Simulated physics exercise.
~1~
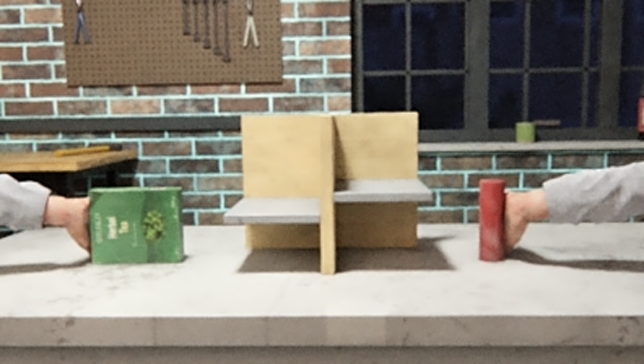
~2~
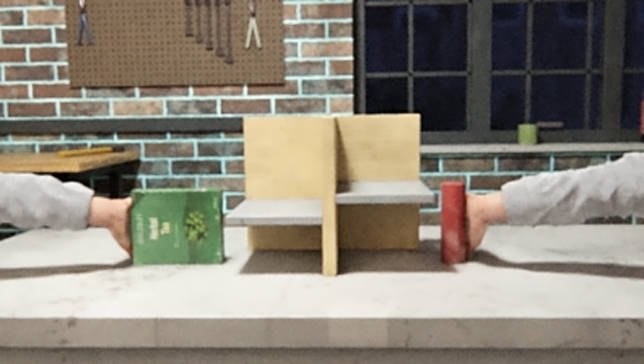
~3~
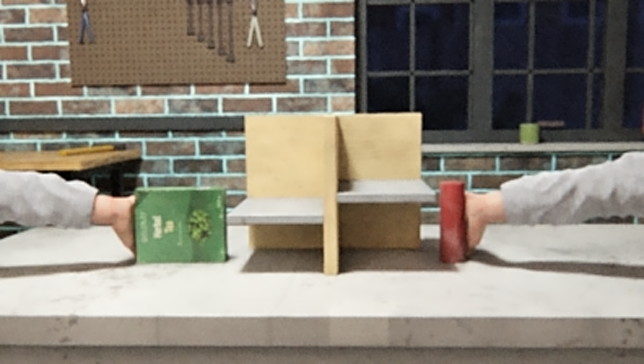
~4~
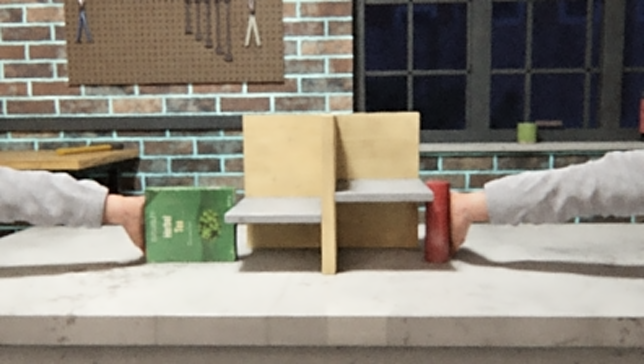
On a pale worktop in a brick-walled workshop, two hands slid a green packet from the left and an upright red candle from the right toward a small wooden rack, pausing briefly before both items ended up against the edges of its low shelves.
